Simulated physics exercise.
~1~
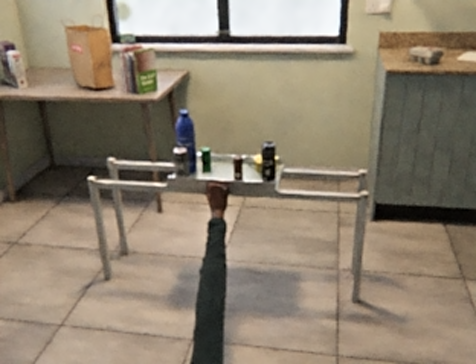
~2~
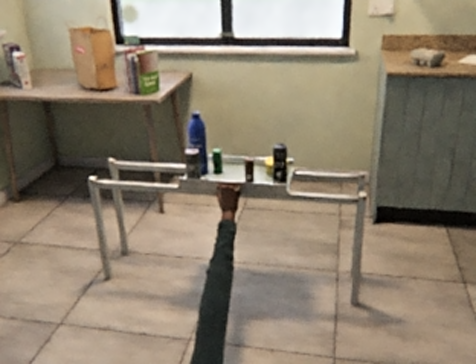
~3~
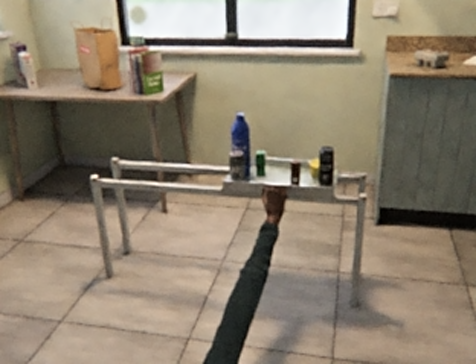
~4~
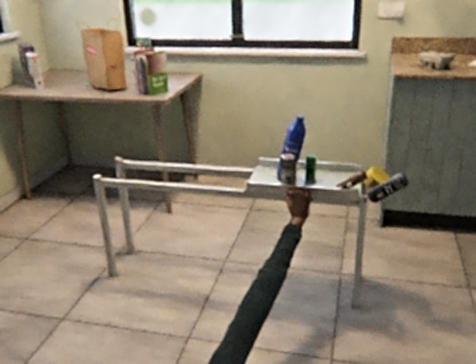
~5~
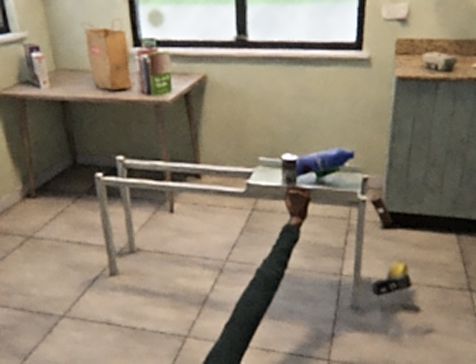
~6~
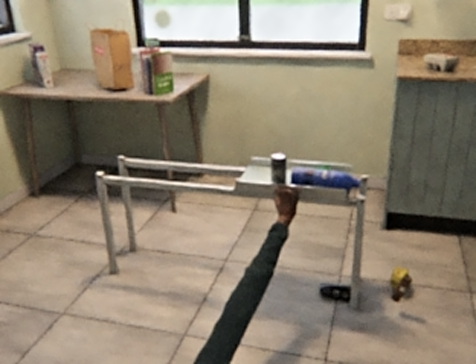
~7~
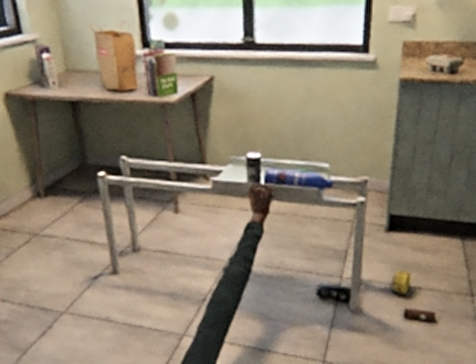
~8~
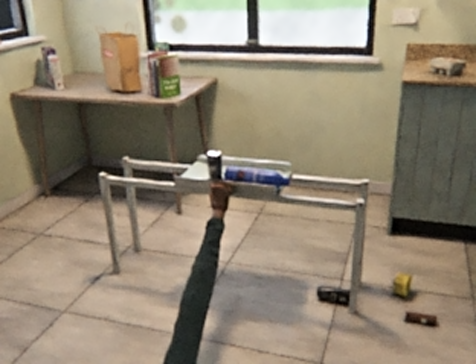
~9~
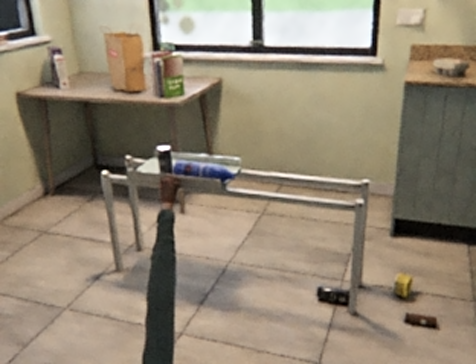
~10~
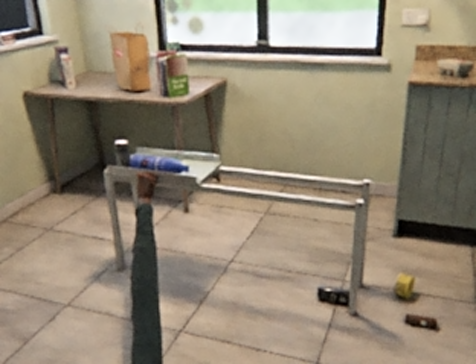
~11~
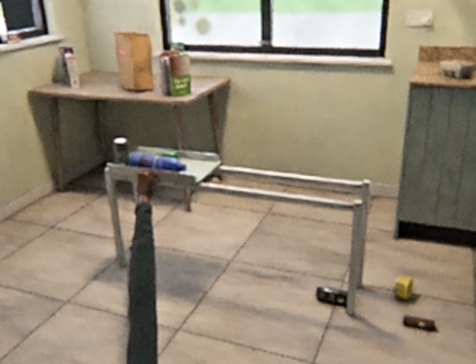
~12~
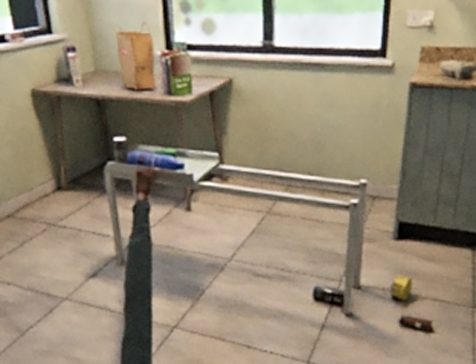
A tray of mixed containers, pushed by a dark-sleeved arm, slid right along its rails until the black can, yellow tub and brown shaker fell to the floor, then went back left, ending with the blue bottle and green shaker toppled and the grey can upright.
